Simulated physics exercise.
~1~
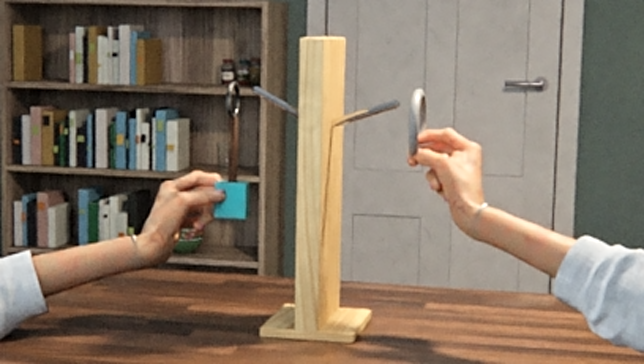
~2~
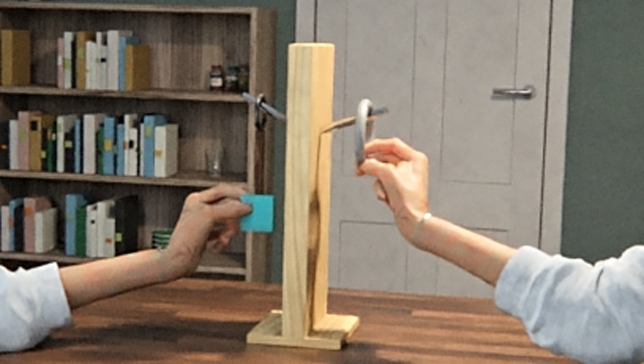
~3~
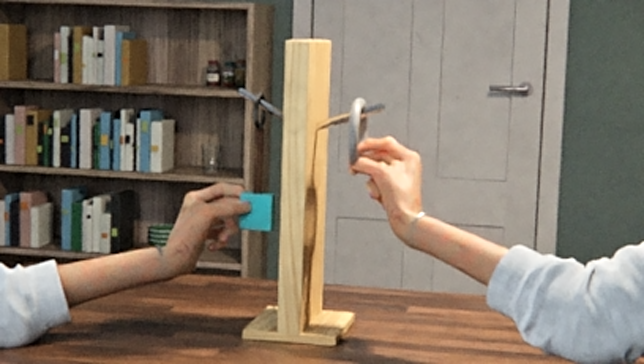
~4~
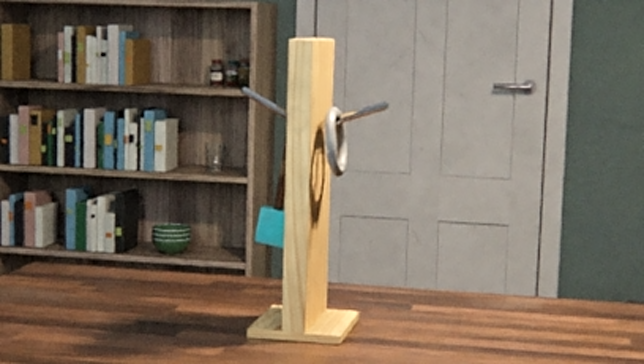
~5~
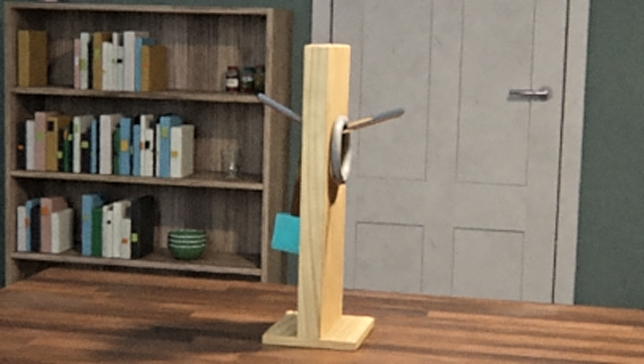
Two hands hooking a turquoise brush and a roll of grey tape onto a wooden peg stand, then withdrawing, leaving both hanging.
